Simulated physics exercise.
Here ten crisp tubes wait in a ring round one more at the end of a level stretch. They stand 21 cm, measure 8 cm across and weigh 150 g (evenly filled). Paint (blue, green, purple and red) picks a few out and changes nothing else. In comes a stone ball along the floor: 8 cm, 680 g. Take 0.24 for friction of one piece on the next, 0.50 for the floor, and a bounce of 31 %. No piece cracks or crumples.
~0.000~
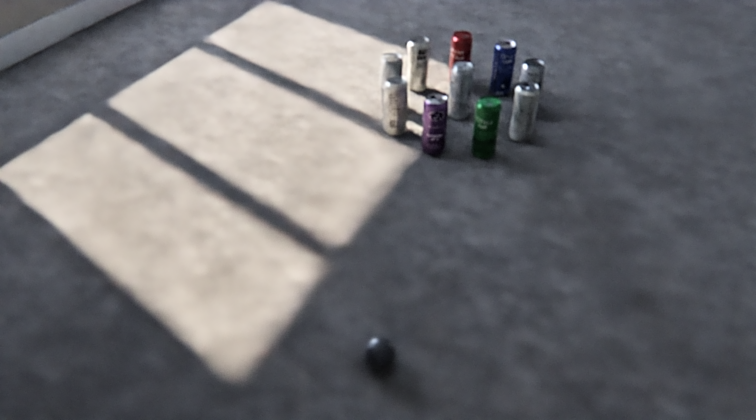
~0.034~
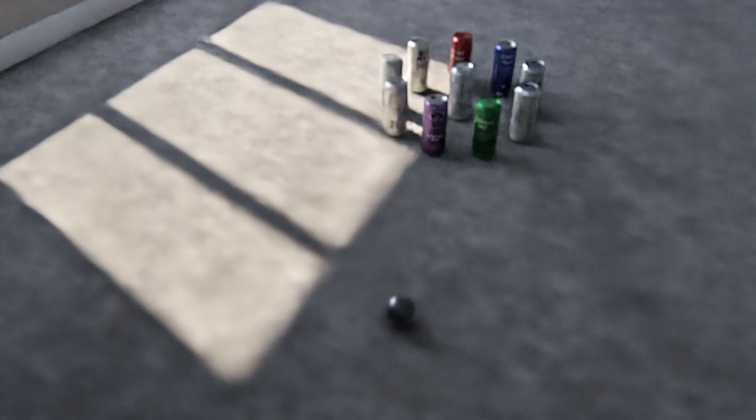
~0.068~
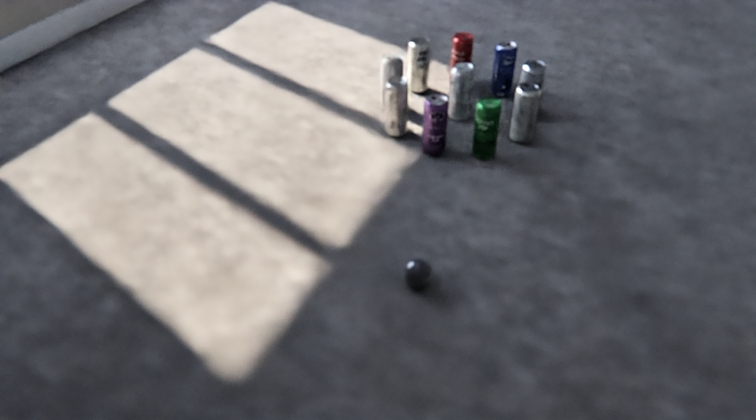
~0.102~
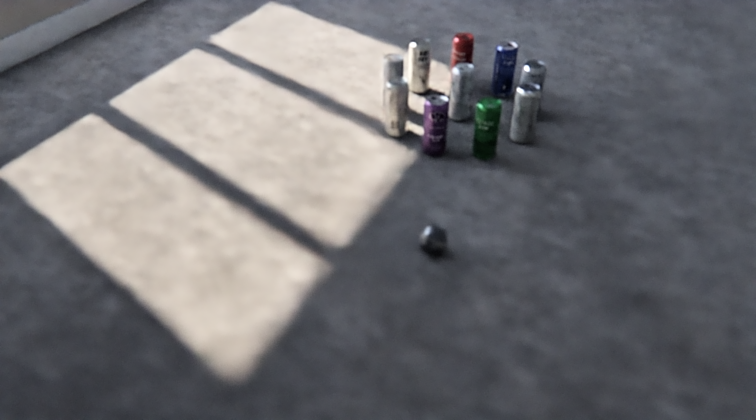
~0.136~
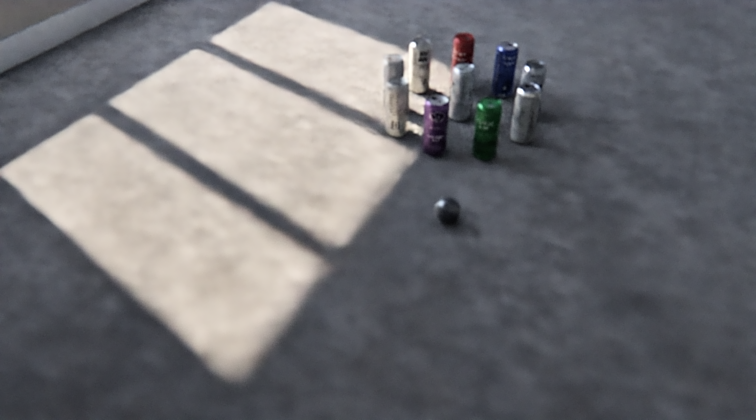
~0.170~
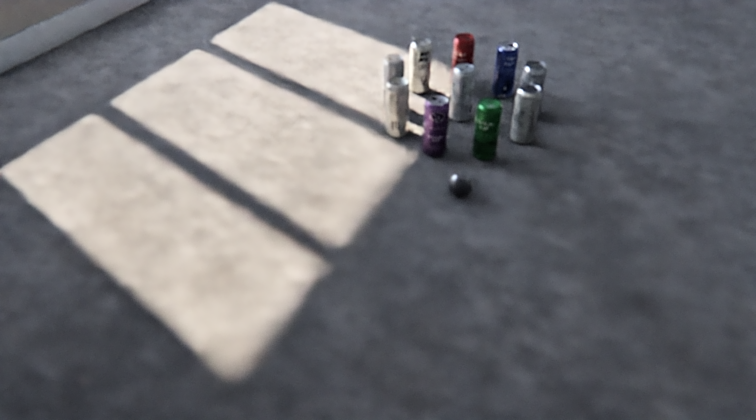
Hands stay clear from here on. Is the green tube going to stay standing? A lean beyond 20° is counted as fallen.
In the end the green tube falls.
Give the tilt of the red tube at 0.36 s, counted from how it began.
About 0°.
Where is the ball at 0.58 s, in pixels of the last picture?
Around (531, 27).
By 0.36 s, ball still moving; 2 of the 10 tubes over; green tube on its side; blue tube tilted 28°.
By 0.58 s, ball still moving; 3 of the 10 tubes over; green tube lying flat; blue tube tilted 72°.
By 0.98 s, ball still moving; 3 of the 10 tubes over; green tube lying flat; blue tube lying flat.
When it is over (1.8 s), ball rolling away; 3 of the 10 tubes over; green tube lying flat; blue tube lying flat; purple tube unmoved.
